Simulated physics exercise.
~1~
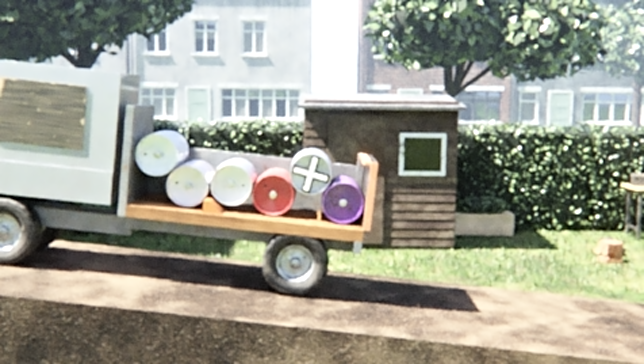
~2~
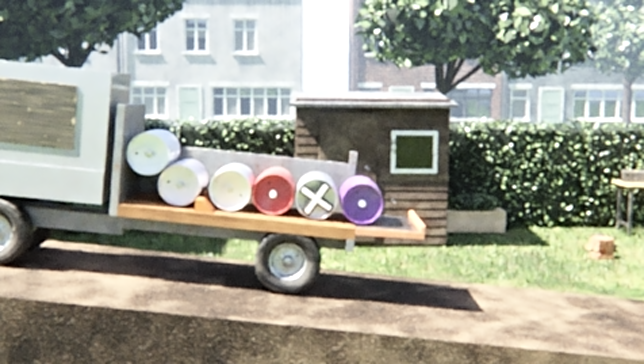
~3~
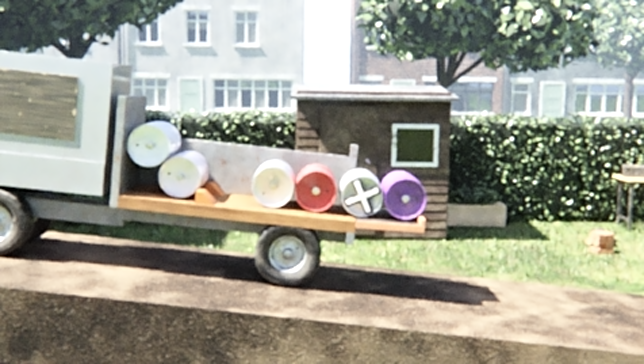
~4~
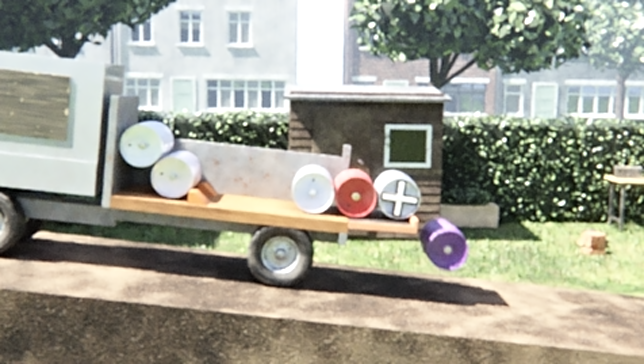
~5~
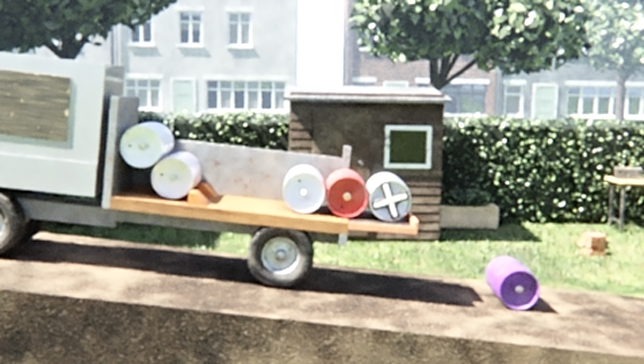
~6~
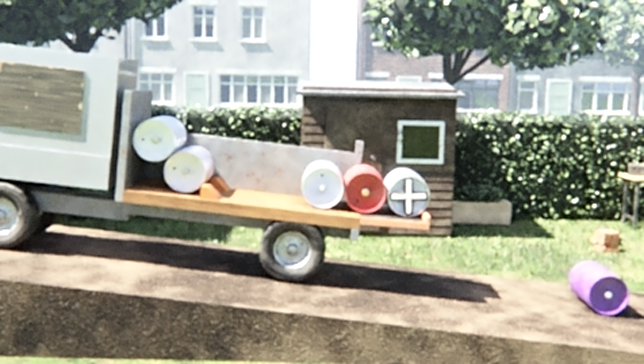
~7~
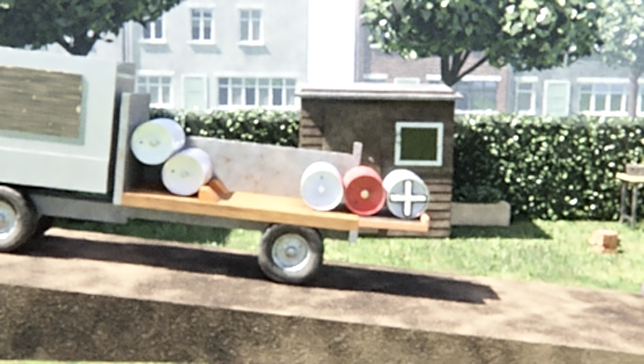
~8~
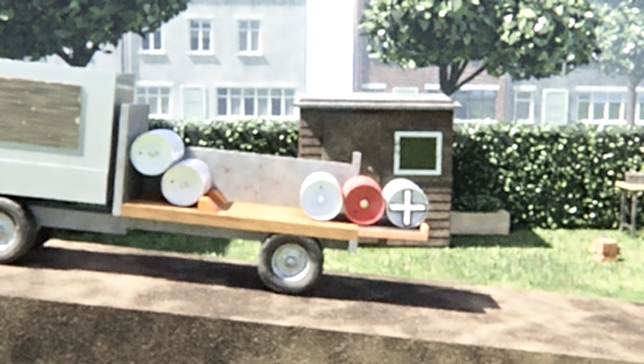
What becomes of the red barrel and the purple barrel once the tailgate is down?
The purple barrel drops off the end and rolls away down the slope, while the red one stays on the truck, resting beside the barrel with the white cross.
